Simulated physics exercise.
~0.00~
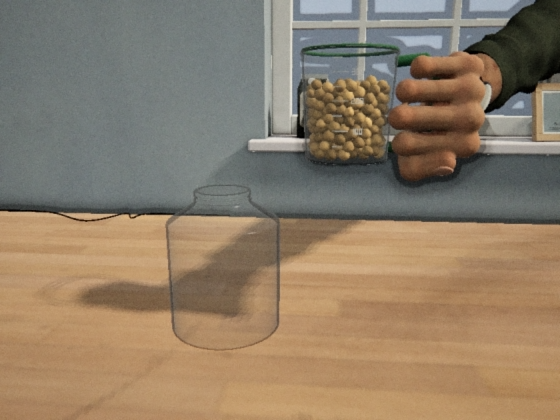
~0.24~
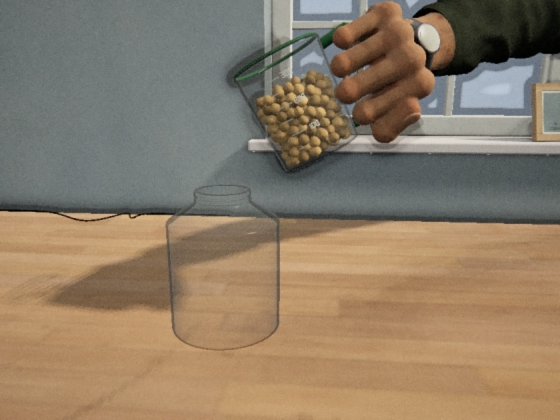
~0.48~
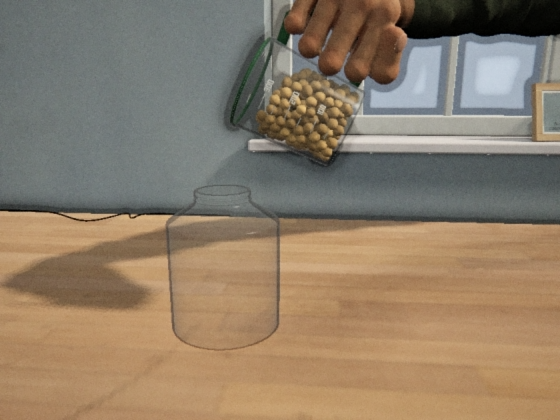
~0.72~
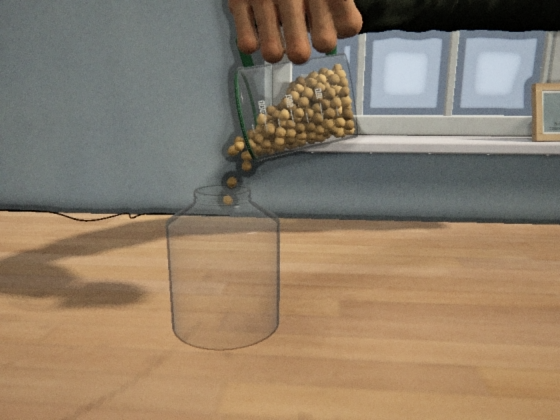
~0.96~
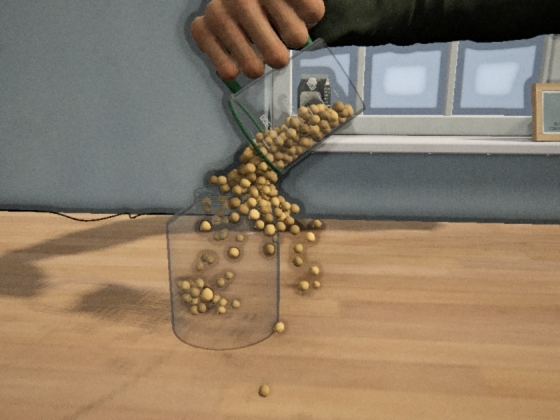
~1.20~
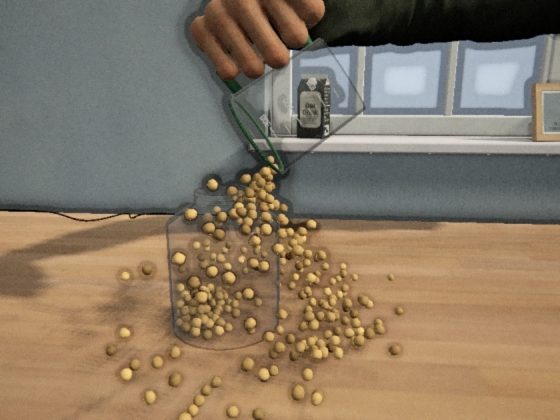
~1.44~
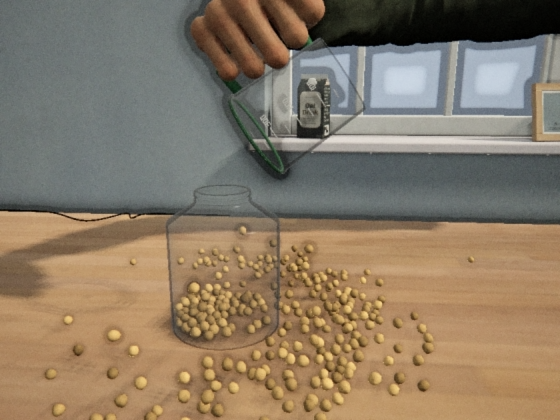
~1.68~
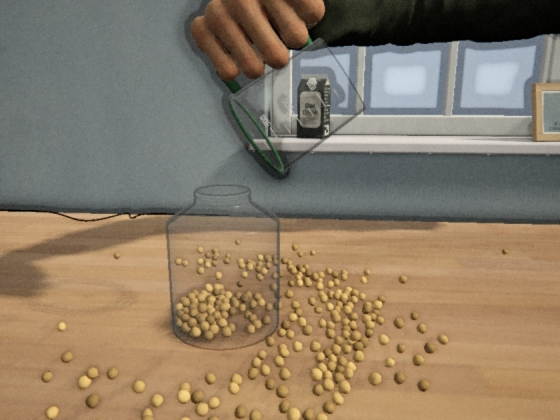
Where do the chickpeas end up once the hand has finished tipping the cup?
Most of the chickpeas lie scattered on the table around the jar, and some are inside it. Few, if any, are left in the cup.
